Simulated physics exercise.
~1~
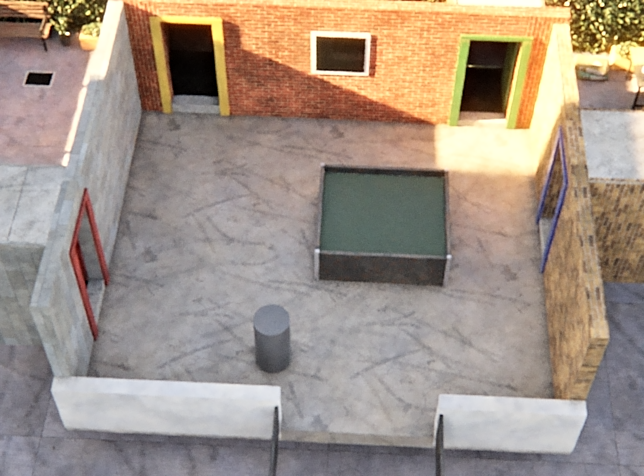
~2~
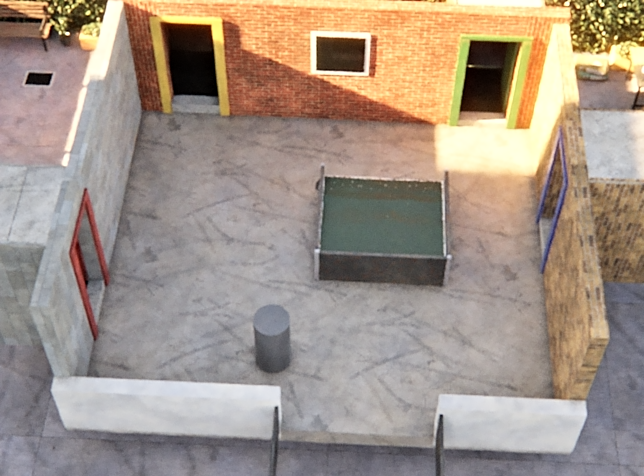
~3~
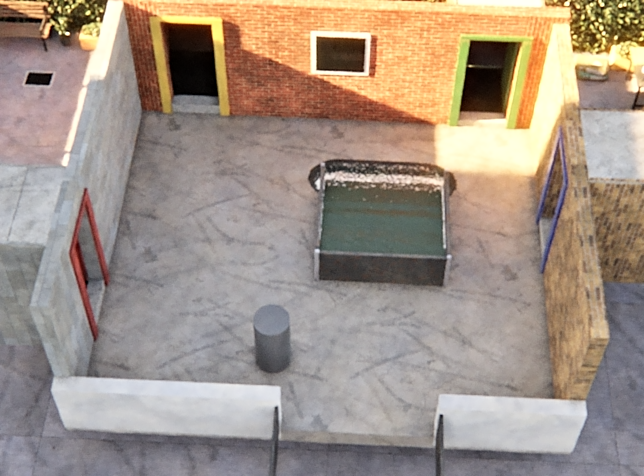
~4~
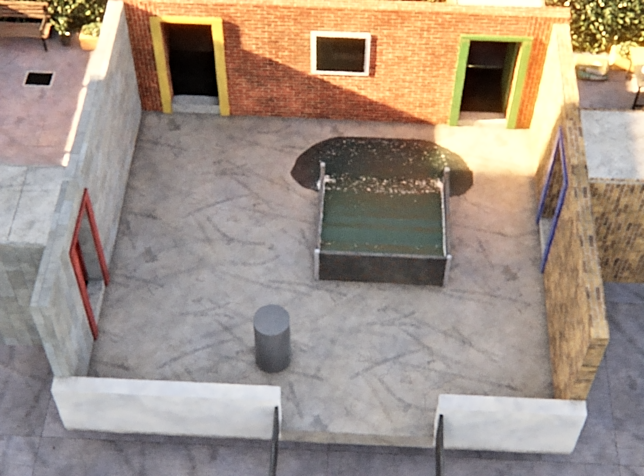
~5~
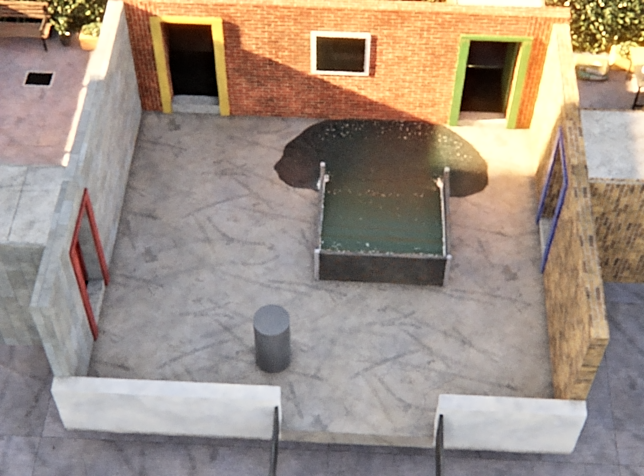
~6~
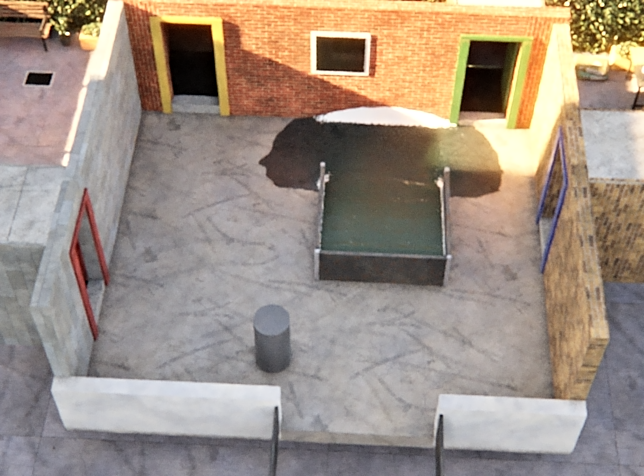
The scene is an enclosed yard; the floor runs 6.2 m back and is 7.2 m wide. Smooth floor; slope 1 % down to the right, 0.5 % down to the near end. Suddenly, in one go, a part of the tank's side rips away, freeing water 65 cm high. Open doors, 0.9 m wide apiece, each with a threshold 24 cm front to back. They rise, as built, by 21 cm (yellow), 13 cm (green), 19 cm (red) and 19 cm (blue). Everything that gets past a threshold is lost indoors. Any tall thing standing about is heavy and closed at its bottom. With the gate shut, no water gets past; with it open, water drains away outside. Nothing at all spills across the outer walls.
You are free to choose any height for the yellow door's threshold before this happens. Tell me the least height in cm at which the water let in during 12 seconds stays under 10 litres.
It should be about 7 cm.
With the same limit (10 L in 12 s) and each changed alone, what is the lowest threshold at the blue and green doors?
About 6.0 cm at blue and 22 cm at green.
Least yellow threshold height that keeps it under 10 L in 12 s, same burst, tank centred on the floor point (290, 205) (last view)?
Minimum: Approx. 16 cm.
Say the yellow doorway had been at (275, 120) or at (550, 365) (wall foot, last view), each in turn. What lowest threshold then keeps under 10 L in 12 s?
Roughly 13.5 cm, then roughly 9.0 cm.
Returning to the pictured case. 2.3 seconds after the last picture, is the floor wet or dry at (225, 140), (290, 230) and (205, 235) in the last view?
Listed order - soaked through, unwetted, unwetted.
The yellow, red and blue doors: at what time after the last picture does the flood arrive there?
Door yellow 0.9 s / door red 3.0 s / door blue 1.8 s.
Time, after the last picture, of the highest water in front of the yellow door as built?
Approximately 5.0 s.
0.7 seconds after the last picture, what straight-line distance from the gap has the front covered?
3.4 m.
Then, 0.7 s after the last picture water covers 20 % of the floor, deepest (44 cm) near (385, 132); it has not reached the yellow door.
Then, 2.3 s after the last picture water covers 40 % of the floor, deepest (32 cm) near (522, 131); 7 cm at the yellow door, 0 litres in over its 21 cm threshold.
Then, 11.3 s after the last picture water covers 90 % of the floor, deepest (10 cm) near (538, 328); 1 cm at the yellow door, 0 litres in over its 21 cm threshold.
At the yellow door as built, the water peaked near 9 cm, 5.1 s after the last picture.
Run again over the same 12 s with other heights there, 18 litres in over 5.5 cm, 7 litres over 7.5 cm. The limit of 10 litres is kept from about 7 cm up.
